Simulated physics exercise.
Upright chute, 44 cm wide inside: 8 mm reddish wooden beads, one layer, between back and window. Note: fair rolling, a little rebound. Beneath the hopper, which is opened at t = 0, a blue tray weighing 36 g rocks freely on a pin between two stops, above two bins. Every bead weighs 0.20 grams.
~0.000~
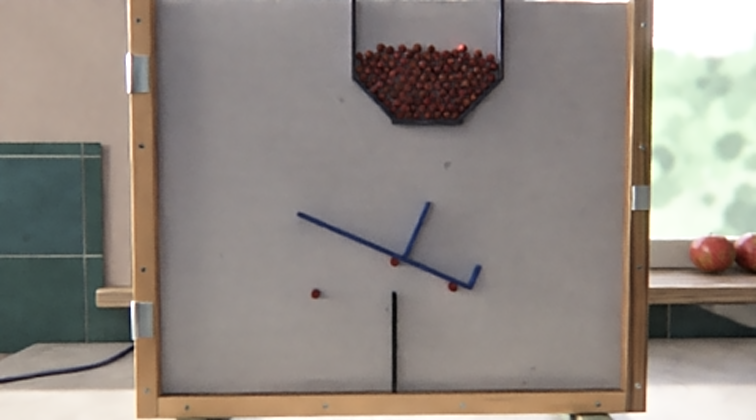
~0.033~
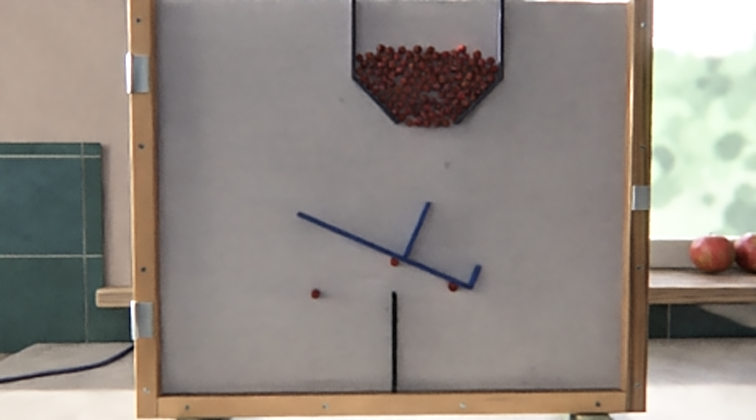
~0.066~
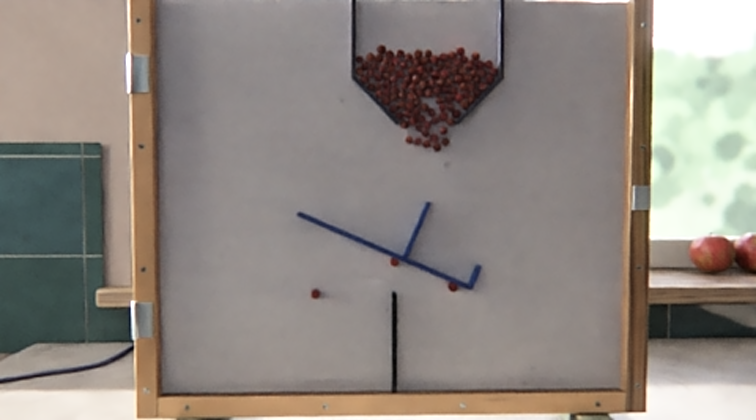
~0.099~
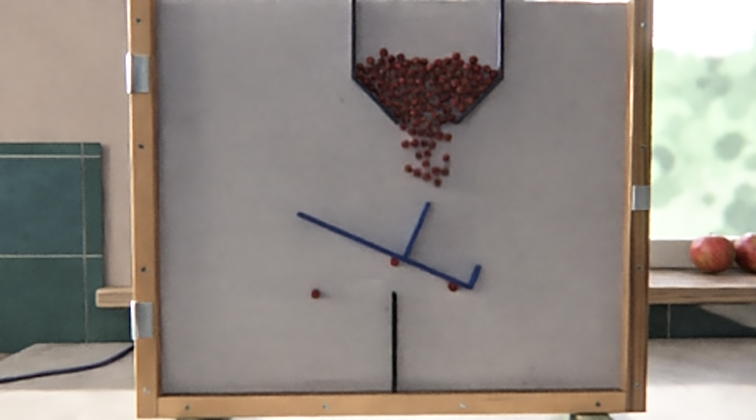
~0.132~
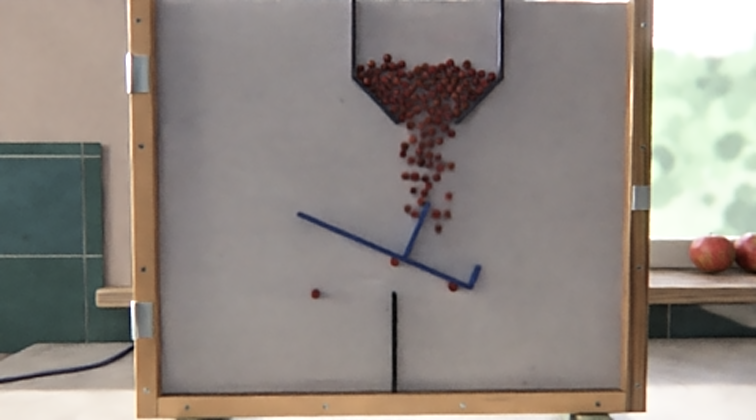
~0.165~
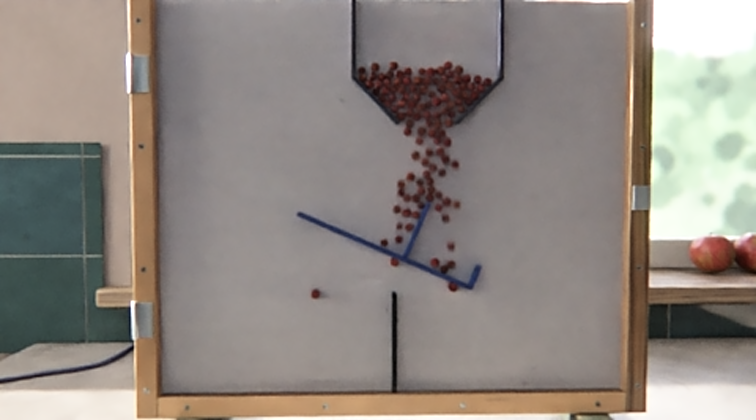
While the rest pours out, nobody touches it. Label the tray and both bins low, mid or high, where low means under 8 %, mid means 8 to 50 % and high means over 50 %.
Left bin - low. Right bin - mid. Tray - high.
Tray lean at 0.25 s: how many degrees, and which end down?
Tilt: Approx. 25°; low end: Right.
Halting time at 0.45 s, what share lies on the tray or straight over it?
Share: Near 80 %.
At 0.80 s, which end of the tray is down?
Right.
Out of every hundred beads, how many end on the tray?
I'd put it at close to 70 per cent.
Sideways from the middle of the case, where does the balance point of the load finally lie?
On average the load ends up close to 5 cm to the right of the middle.
After 0.25 s, 65 % have left the hopper; tray right end down 23°; on or over it 65 %, past it to the left 0 %, to the right 0 %.
After 0.80 s, 100 % have left the hopper; tray right end down 23°; on or over it 70 %, past it to the left 0 %, to the right 30 %.
All still by 1.7 s, left bin 0 %, right bin 30 %, tray 70 %; tray right end down 23°.
